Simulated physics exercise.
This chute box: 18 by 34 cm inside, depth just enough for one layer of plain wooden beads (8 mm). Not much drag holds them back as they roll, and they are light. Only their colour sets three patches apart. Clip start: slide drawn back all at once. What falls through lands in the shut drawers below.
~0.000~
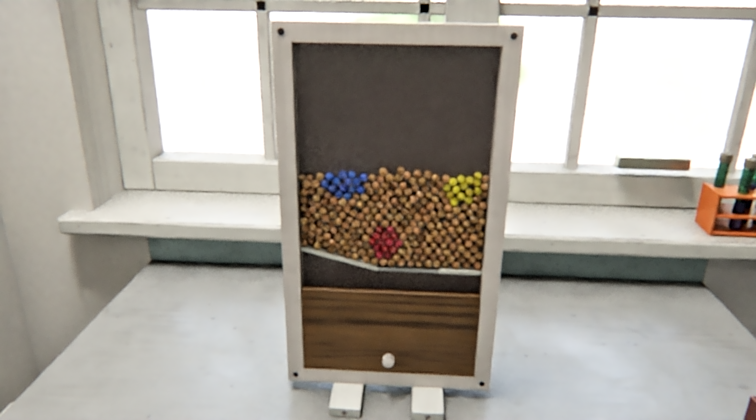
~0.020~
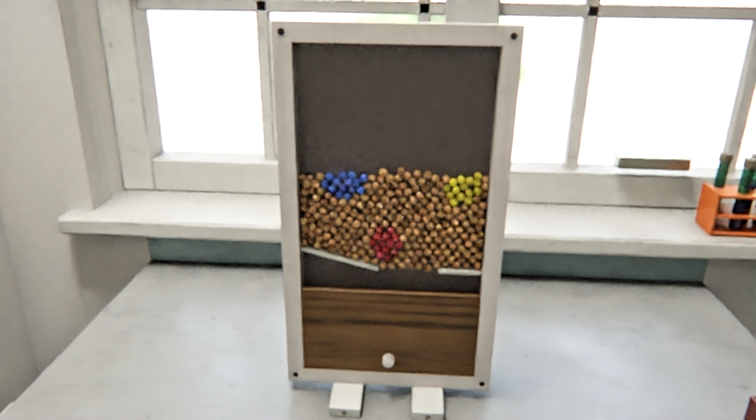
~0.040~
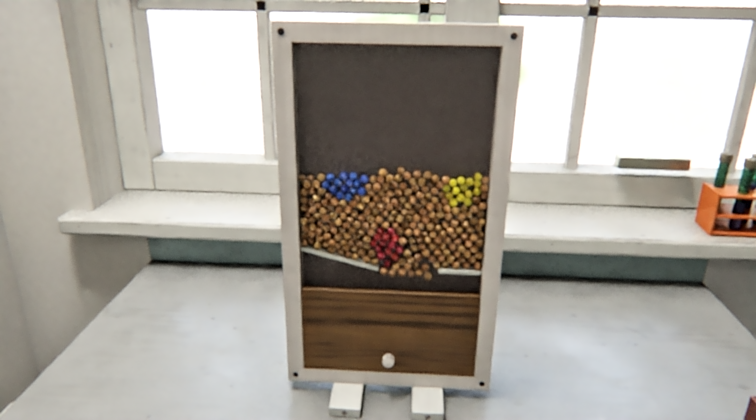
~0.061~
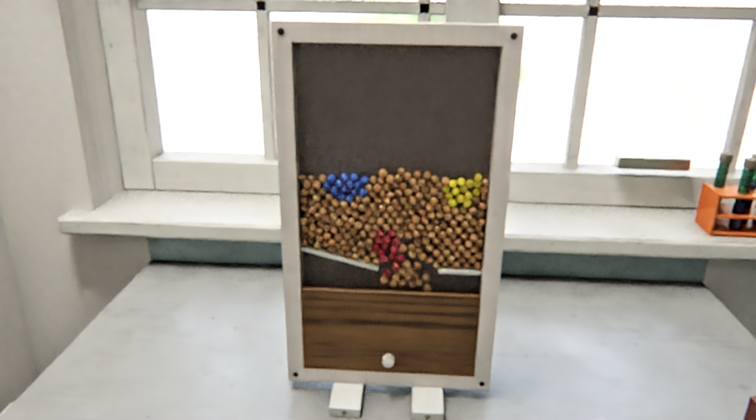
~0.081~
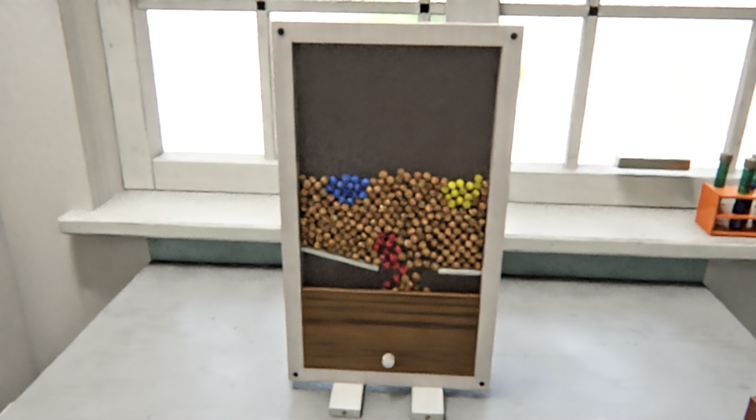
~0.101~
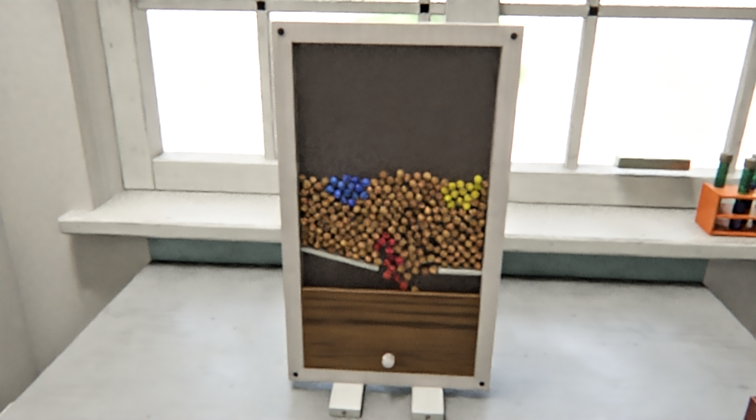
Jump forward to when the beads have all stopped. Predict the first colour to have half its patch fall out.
My call: Red.
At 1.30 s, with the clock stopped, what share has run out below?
Share out below: Approx. 95 per cent.
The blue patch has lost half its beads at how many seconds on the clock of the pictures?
Around 0.4 seconds.
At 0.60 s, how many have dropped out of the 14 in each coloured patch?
Count out below - yellow 12, red 14, blue 14.
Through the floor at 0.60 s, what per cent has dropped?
Close to 75 in a hundred.
After 0.25 s, 35 % are out; out of 14, yellow 0, red 14, blue 0.
After 0.60 s, 75 % are out; out of 14, yellow 13, red 14, blue 14.
After 1.30 s, 95 % are out; out of 14, yellow 14, red 14, blue 14.
At rest by 1.9 s, 95 % are out; out of 14, yellow 14, red 14, blue 14; half out at yellow 0.51 s, red 0.16 s, blue 0.50 s.
